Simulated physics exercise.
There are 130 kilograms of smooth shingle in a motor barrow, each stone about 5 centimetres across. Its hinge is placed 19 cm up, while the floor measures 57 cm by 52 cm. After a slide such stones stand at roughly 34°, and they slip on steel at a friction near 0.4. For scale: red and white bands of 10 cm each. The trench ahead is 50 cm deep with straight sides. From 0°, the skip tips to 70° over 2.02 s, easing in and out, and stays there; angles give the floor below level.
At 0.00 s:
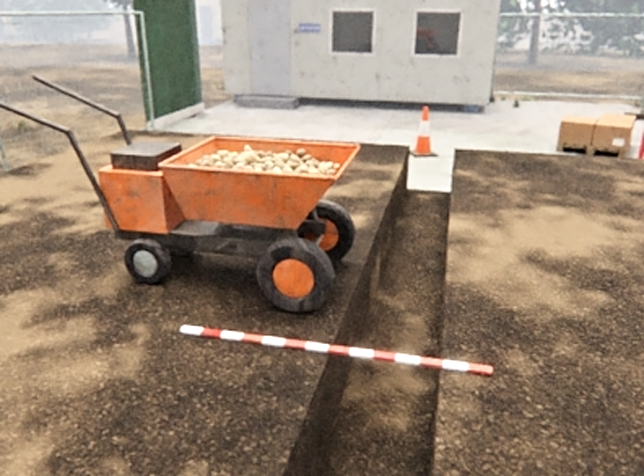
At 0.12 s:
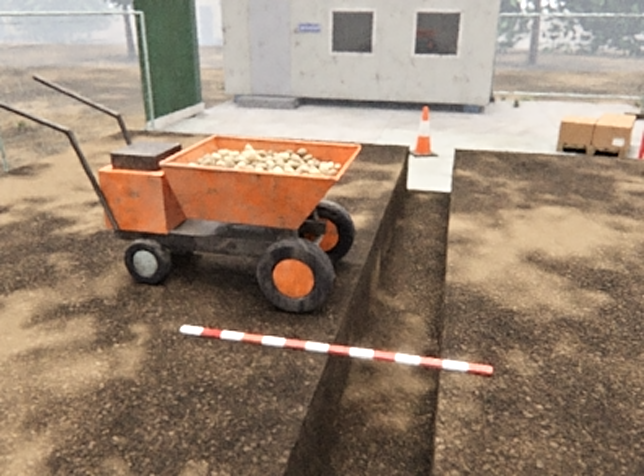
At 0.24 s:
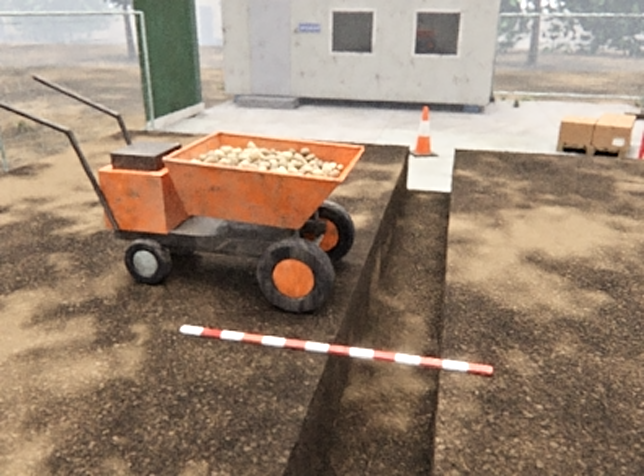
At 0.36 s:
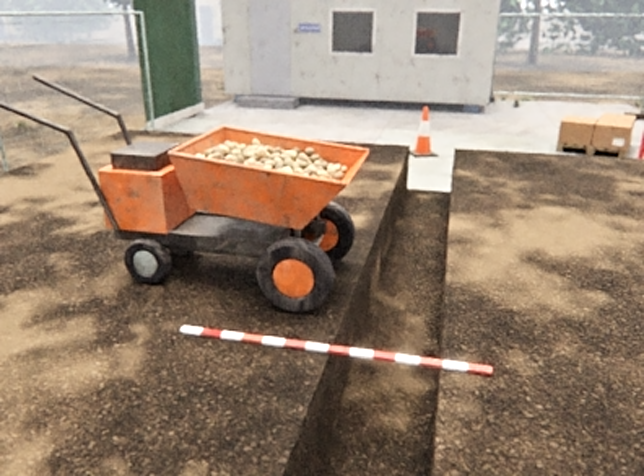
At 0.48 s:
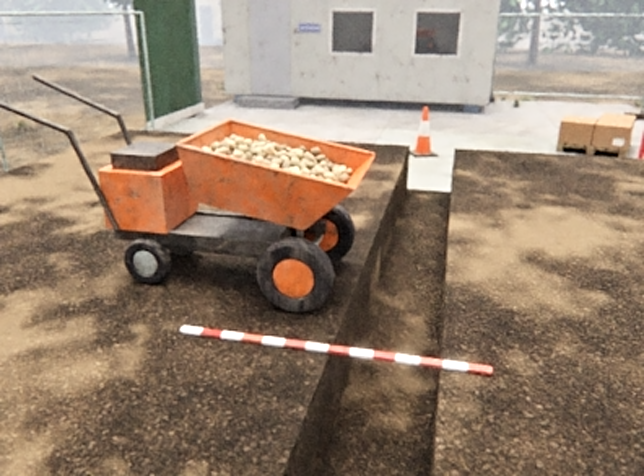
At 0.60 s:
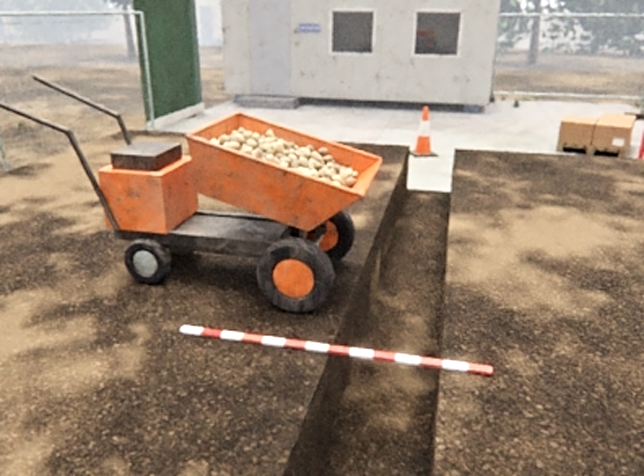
An orange skip loaded with pale rounded stones tilts gradually on its small wheeled cart, its left end rising and its right lip dipping slightly while the stones ride along heaped inside. The cart stands left of a straight trench in brown dirt, behind a red and white striped pole. A still, raised camera looks toward a grey cabin, orange cone and cardboard boxes.
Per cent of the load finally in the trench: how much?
Approx. 60 %.
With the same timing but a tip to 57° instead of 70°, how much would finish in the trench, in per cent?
About 50%.
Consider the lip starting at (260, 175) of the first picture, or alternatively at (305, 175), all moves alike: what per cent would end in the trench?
Estimates: 100 % then 95 %.
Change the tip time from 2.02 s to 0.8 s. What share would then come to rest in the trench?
In that case, around 40%.
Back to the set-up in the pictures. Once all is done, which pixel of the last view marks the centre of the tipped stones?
(428, 362).
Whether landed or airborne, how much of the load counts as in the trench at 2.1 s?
I'd say near 30 per cent at that time.
After 1.5 s the floor is at 59°; 97 % in the skip, 3 % in the trench; the foremost stones are at (432, 250).
After 2.1 s the floor is at 70°; 35 % in the skip, 29 % in the trench, 35 % past the trench; the foremost stones are at (571, 315).
After 2.5 s the floor is at 70°; 16 % in the skip, 42 % in the trench, 42 % past the trench; the foremost stones are at (625, 314).
After 4.4 s the floor is at 70°; 0 % in the skip, 60 % in the trench, 40 % past the trench; the foremost stones are at (641, 308).
